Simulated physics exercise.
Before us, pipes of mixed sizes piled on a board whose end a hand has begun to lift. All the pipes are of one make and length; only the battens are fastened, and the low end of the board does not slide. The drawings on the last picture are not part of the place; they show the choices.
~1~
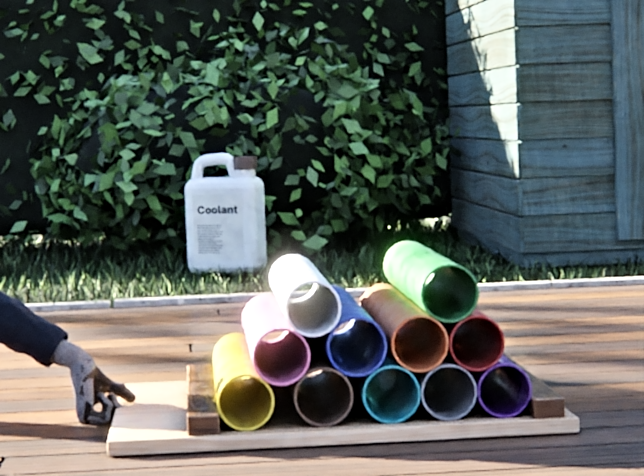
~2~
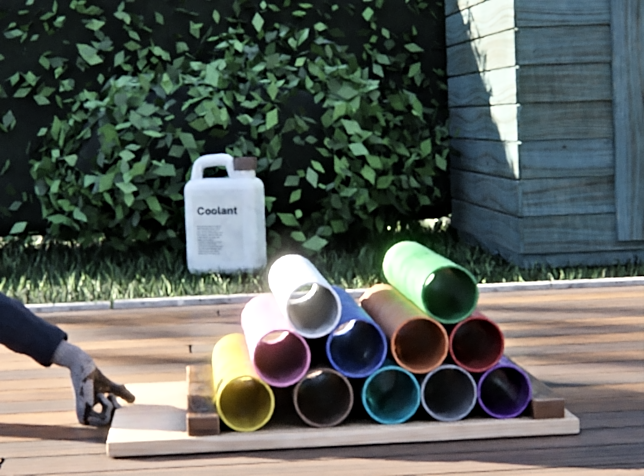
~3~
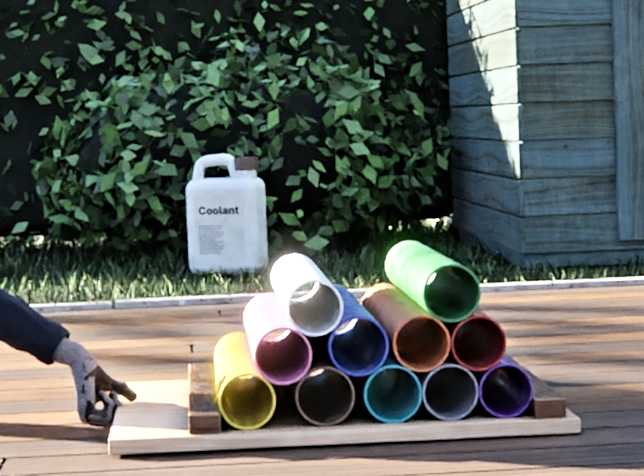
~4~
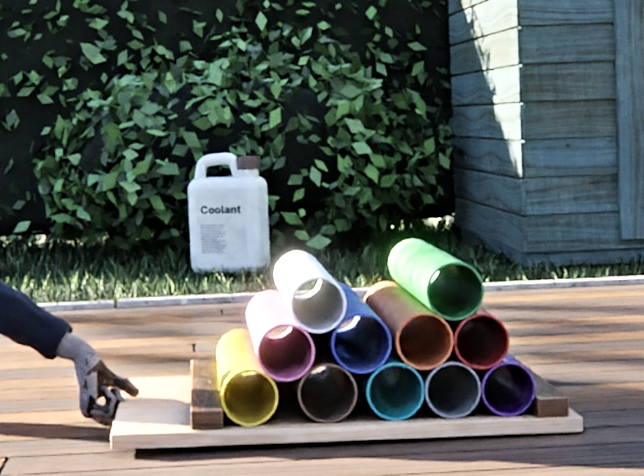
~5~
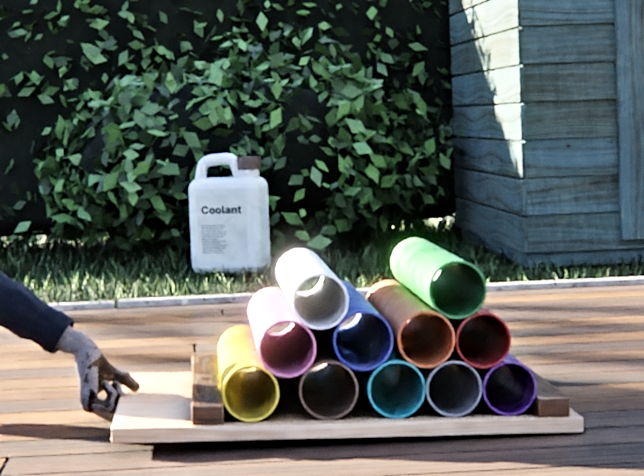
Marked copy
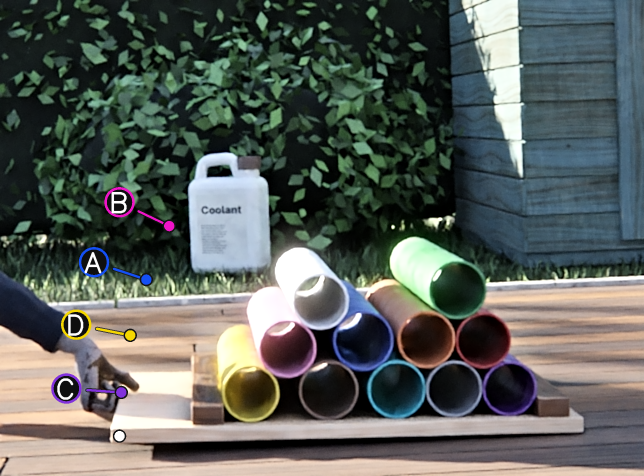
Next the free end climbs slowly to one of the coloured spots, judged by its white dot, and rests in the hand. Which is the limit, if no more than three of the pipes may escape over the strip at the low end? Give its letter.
No higher than A.
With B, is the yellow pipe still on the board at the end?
The yellow pipe: Yes.
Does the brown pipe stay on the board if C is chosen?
Yes, with C.
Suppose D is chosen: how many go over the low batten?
At D the number is none.
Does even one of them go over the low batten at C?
At C: No.
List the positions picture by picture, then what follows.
The first picture shows board (330, 397); yellow pipe (246, 402); brown pipe (323, 397).
The second picture shows brown pipe (323, 398); turquoise pipe (391, 395).
The third picture shows board (332, 396); yellow pipe (247, 401); pink pipe (283, 356); red pipe (478, 344).
The fourth picture shows board (334, 394); yellow pipe (250, 398); brown pipe (327, 393).
The fifth picture shows board (335, 391); yellow pipe (251, 393); brown pipe (328, 390).
On the marked copy, A at (146, 280); B at (169, 226); C at (121, 392); D at (130, 335); the white dot at (119, 436).
With A. Early on, board at 15°.
Further on, board at 21°.
At the end, board at 21°, none over the low batten.
As for the rest, B five over the low batten; C none over the low batten; D none over the low batten.
